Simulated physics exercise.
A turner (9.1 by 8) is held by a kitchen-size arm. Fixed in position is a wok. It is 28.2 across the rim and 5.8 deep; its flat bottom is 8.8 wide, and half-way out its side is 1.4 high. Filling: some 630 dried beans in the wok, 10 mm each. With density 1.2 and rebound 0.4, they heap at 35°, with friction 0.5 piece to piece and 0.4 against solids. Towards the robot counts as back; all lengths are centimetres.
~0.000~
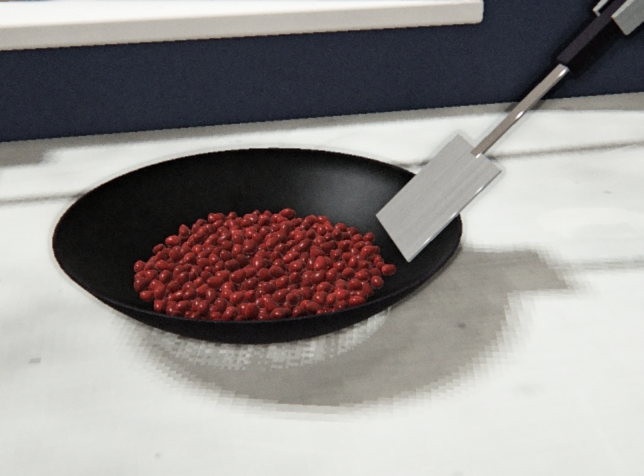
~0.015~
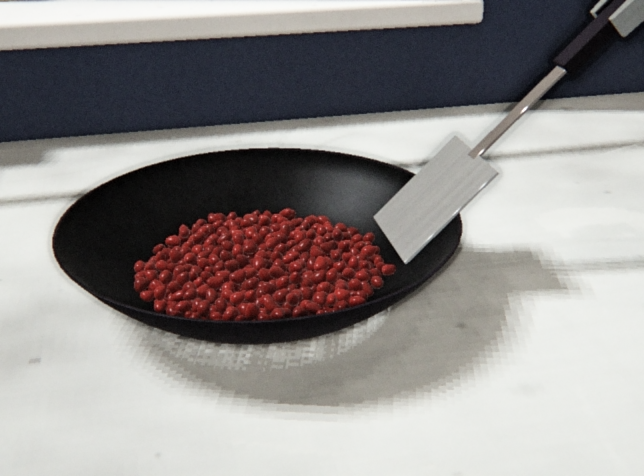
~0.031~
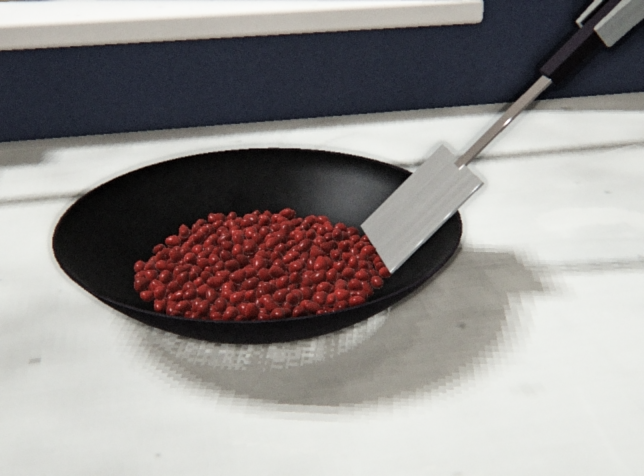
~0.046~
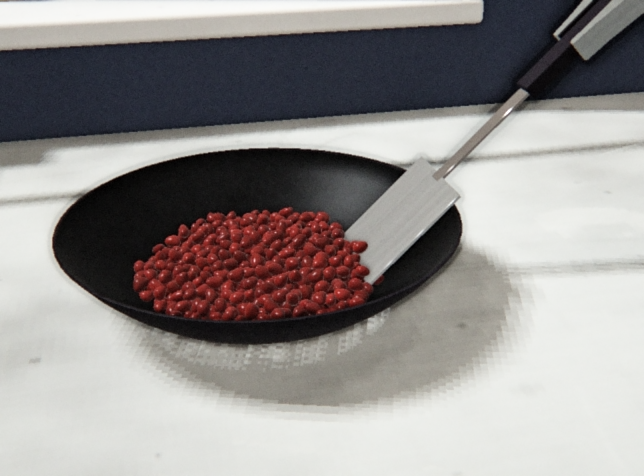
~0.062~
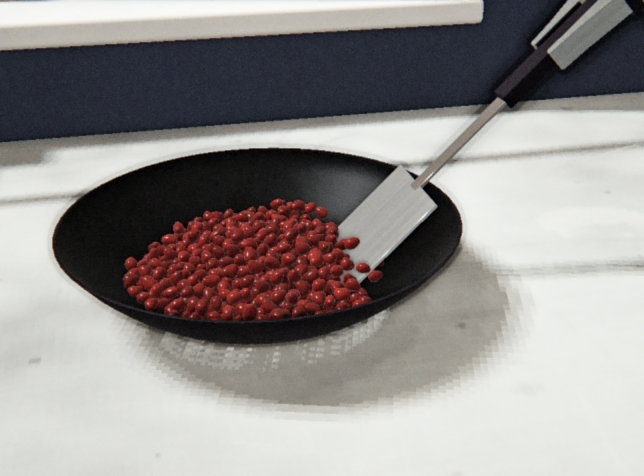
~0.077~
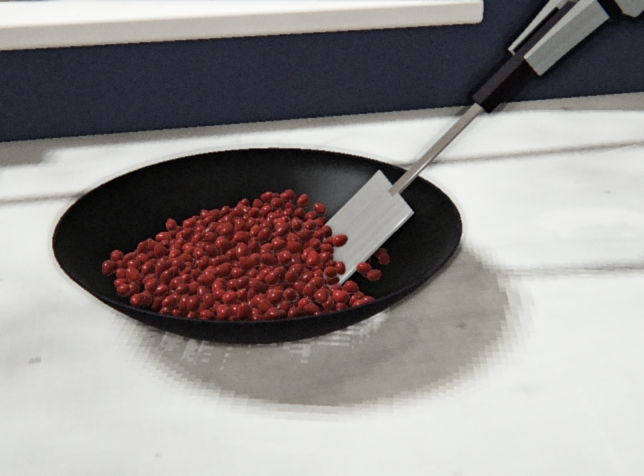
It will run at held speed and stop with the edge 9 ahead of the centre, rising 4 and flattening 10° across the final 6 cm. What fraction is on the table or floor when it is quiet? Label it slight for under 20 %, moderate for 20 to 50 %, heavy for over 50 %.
Label: Moderate.
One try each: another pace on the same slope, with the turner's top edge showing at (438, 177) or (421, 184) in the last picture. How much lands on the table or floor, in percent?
Respectively, some 10 and 25 per cent.
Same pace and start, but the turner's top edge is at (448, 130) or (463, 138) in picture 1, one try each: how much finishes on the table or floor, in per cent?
About 30 and 35 per cent.
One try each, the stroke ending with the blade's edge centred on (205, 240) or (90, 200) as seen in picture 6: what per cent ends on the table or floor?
10 % and 40 %.
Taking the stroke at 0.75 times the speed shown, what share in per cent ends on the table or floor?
The share would be near 20 in a hundred.
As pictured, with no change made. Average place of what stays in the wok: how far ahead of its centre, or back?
About 4.0 centimetres ahead.
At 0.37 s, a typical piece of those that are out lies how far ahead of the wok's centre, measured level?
It's close to 24 cm ahead of the centre.
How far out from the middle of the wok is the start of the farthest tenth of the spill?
About 50 cm.
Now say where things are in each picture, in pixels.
In the first picture, the turner top edge at (479, 151), sloping 44°; upper third of the load around (265, 258), from x 140 to 390, top at y 215; 626 in the wok.
In the second picture, the turner top edge at (476, 153), sloping 44°; upper third of the load around (265, 258), from x 140 to 390, top at y 215.
In the third picture, the turner top edge at (462, 163), sloping 44°; upper third of the load around (265, 258), from x 140 to 385, top at y 215.
In the fourth picture, the turner top edge at (440, 175), sloping 44°; upper third of the load around (263, 257), from x 140 to 375, top at y 215.
In the fifth picture, the turner top edge at (418, 184), sloping 44°; upper third of the load around (261, 253), from x 130 to 380, top at y 205.
In the sixth picture, the turner top edge at (396, 190), sloping 44°; upper third of the load around (252, 254), from x 110 to 385, top at y 195; 626 in the wok.
After 0.11 s, sloping 44°, highest piece 6 above the table; 626 in the wok.
After 0.15 s, sloping 41°, highest piece 7 above the table; 626 in the wok.
After 0.37 s, sloping 34°, highest piece 15 above the table; 444 in the wok, 78 on the table or floor, 104 on the blade or in flight.
After 1.42 s, sloping 34°, highest piece 6 above the table; 441 in the wok, 185 on the table or floor.
In the end, 441 in the wok, 185 on the table or floor. That is 30 % on the table or floor.
